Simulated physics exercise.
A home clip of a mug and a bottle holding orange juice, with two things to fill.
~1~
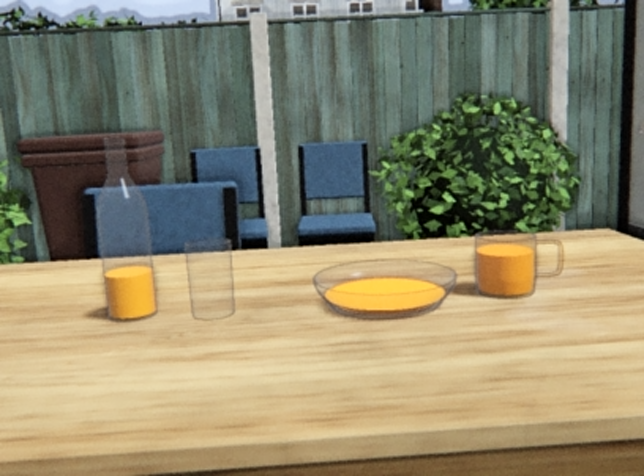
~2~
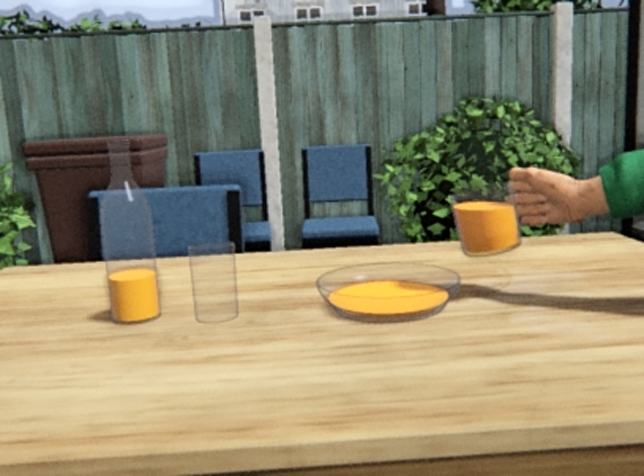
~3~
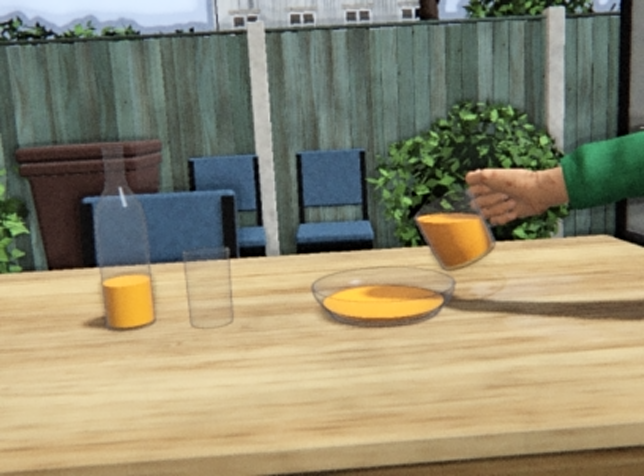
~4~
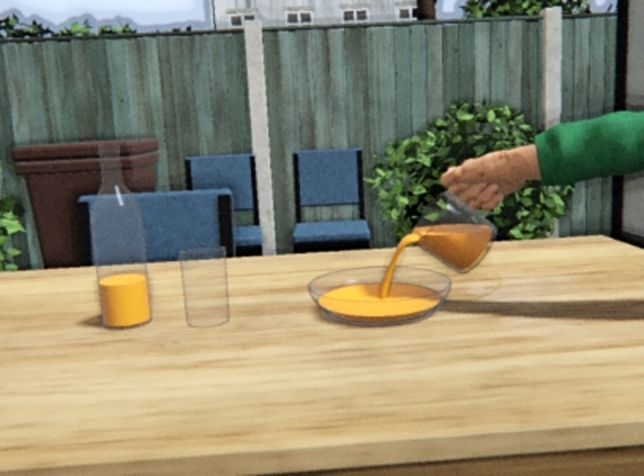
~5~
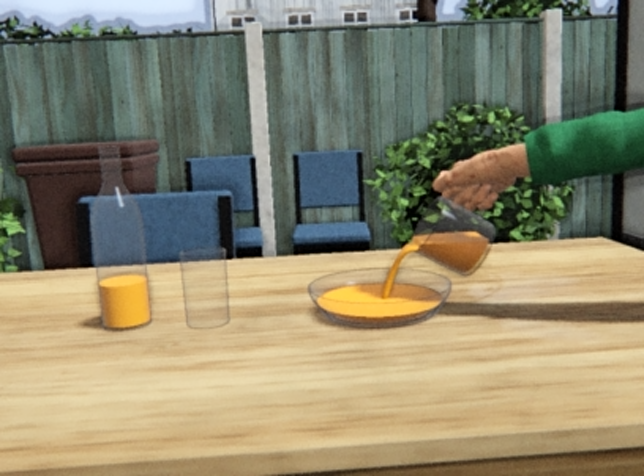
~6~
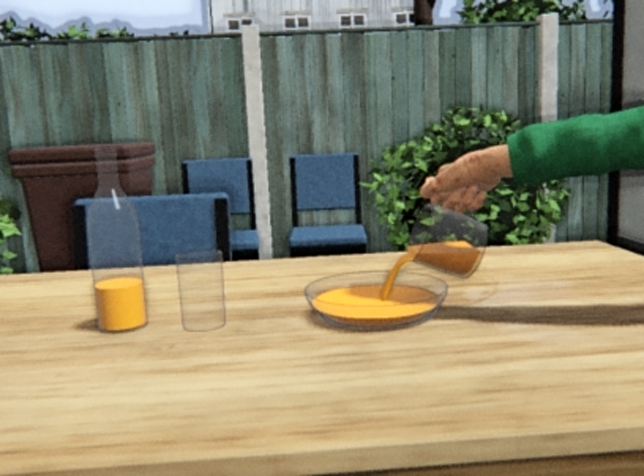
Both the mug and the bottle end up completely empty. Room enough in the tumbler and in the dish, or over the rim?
Outcome: The tumbler will take the pour cleanly; the dish will take the pour cleanly.
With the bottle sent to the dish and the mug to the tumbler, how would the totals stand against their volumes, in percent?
About 40 % and 110 %.
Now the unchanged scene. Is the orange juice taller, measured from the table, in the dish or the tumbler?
It finishes higher in the left one.
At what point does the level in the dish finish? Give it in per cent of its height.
I'd guess some 55 per cent.
A moment on, the dish is about half full.
When it is over, the tumbler is about three quarters full; the dish is about half full.
